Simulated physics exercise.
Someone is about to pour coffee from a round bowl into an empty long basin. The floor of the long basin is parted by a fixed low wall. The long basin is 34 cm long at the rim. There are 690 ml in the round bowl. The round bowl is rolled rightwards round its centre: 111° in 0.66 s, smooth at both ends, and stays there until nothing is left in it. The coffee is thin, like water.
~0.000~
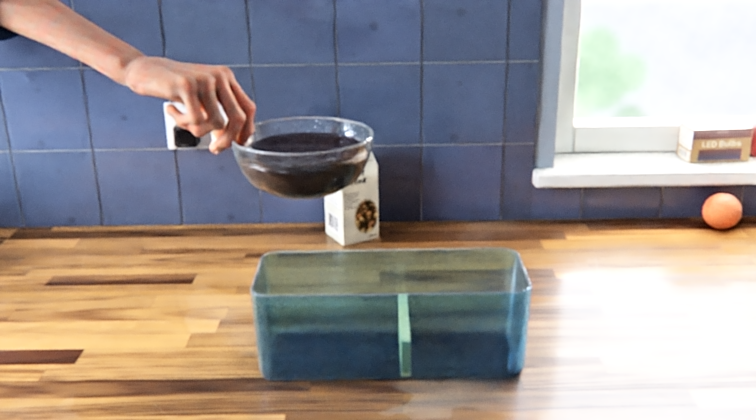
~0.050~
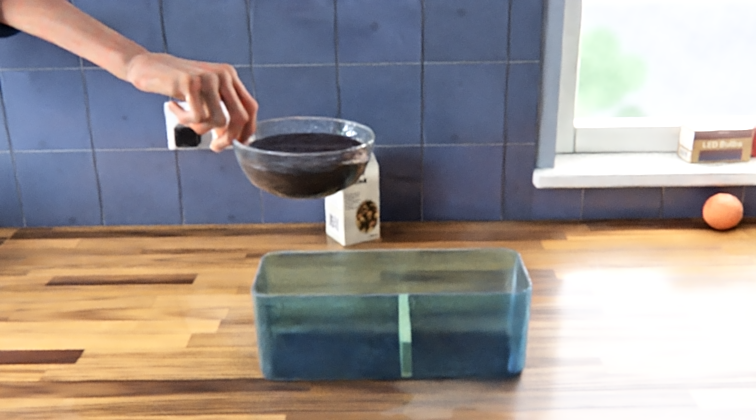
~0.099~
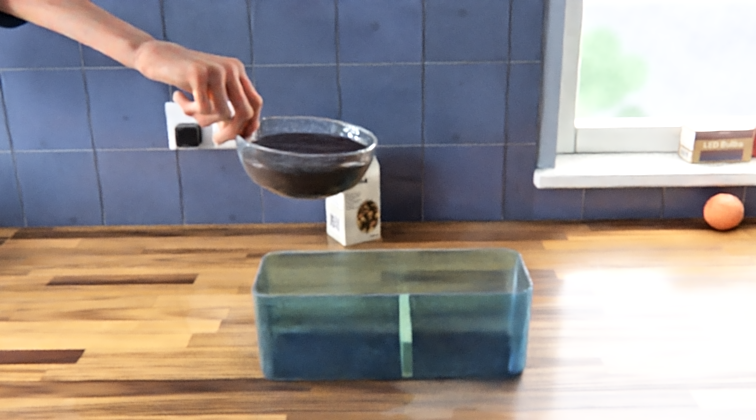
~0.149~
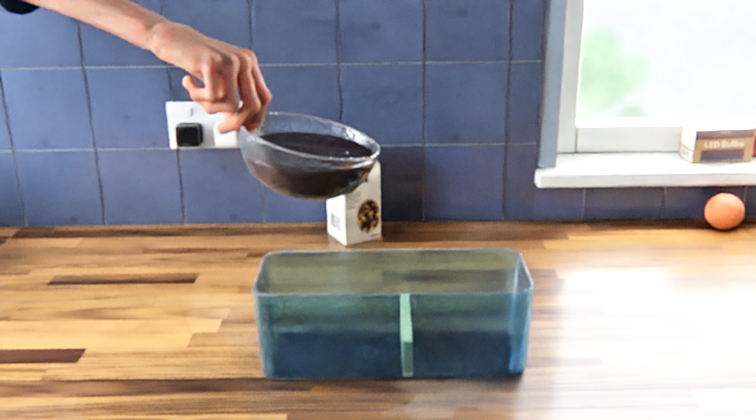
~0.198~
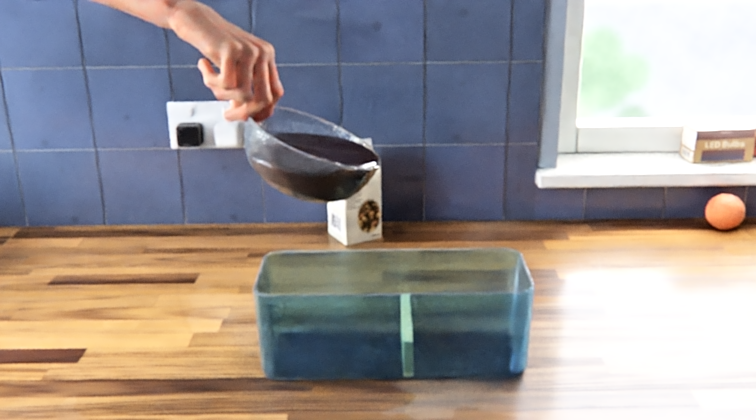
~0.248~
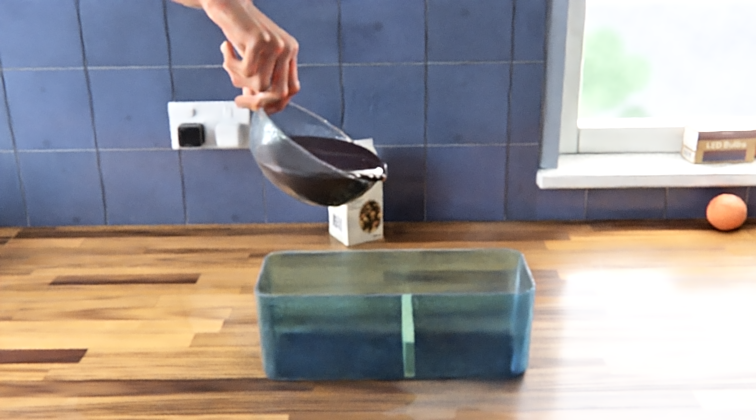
A hand reaching in from the upper left holds a clear round bowl of dark liquid above a long, blue-green see-through basin with a pale green divider, on a striped wooden counter viewed from the front. Behind are blue tiles, a socket, a small white carton and, at right, a windowsill and orange ball. The hand shifts slightly right, tilting the bowl steadily rightwards until the liquid reaches its lowered rim.
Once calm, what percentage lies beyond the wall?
The far part has some 53 per cent.
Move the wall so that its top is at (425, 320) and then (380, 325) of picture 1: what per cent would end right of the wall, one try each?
First 30, then 75 per cent.
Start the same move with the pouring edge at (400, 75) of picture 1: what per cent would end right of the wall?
Then about 70 per cent.
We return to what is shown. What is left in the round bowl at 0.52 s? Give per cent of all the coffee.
About 5 per cent.
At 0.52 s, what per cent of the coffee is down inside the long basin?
About 58 per cent.
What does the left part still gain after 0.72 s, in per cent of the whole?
About 5 per cent.
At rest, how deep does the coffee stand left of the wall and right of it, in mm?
Left about 14 mm, right about 20 mm.
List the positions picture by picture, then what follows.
Tilt 0°; pouring edge (372, 135); surface from (239, 149) to (368, 147); the long basin's rim runs from (257, 274) to (524, 270); the wall's top is at (404, 319), in the first frame.
Tilt 2°; pouring edge (374, 137); surface from (240, 148) to (369, 148), in the second frame.
Tilt 6°; pouring edge (376, 143); surface from (242, 145) to (371, 150), in the third frame.
Tilt 13°; pouring edge (378, 151); surface from (246, 144) to (375, 153), in the fourth frame.
Tilt 23°; pouring edge (379, 163); surface from (250, 143) to (379, 156), in the fifth frame.
Tilt 34°; pouring edge (378, 177); surface from (257, 145) to (368, 162); 6 per cent is over the edge, in the sixth frame.
After 0.52 s the tilt is 99° and 5 per cent is still to pour, 11 is left of the wall and 48 right of it.
After 0.72 s the tilt is 111° and 0 per cent is still to pour, 38 is left of the wall and 50 right of it.
After 0.93 s the tilt is 111° and 0 per cent is still to pour, 43 is left of the wall and 53 right of it.
After 1.16 s the tilt is 111° and 0 per cent is still to pour, 43 is left of the wall and 53 right of it.
In the end 43 per cent lies left of the wall, 53 right of it and 4 outside.
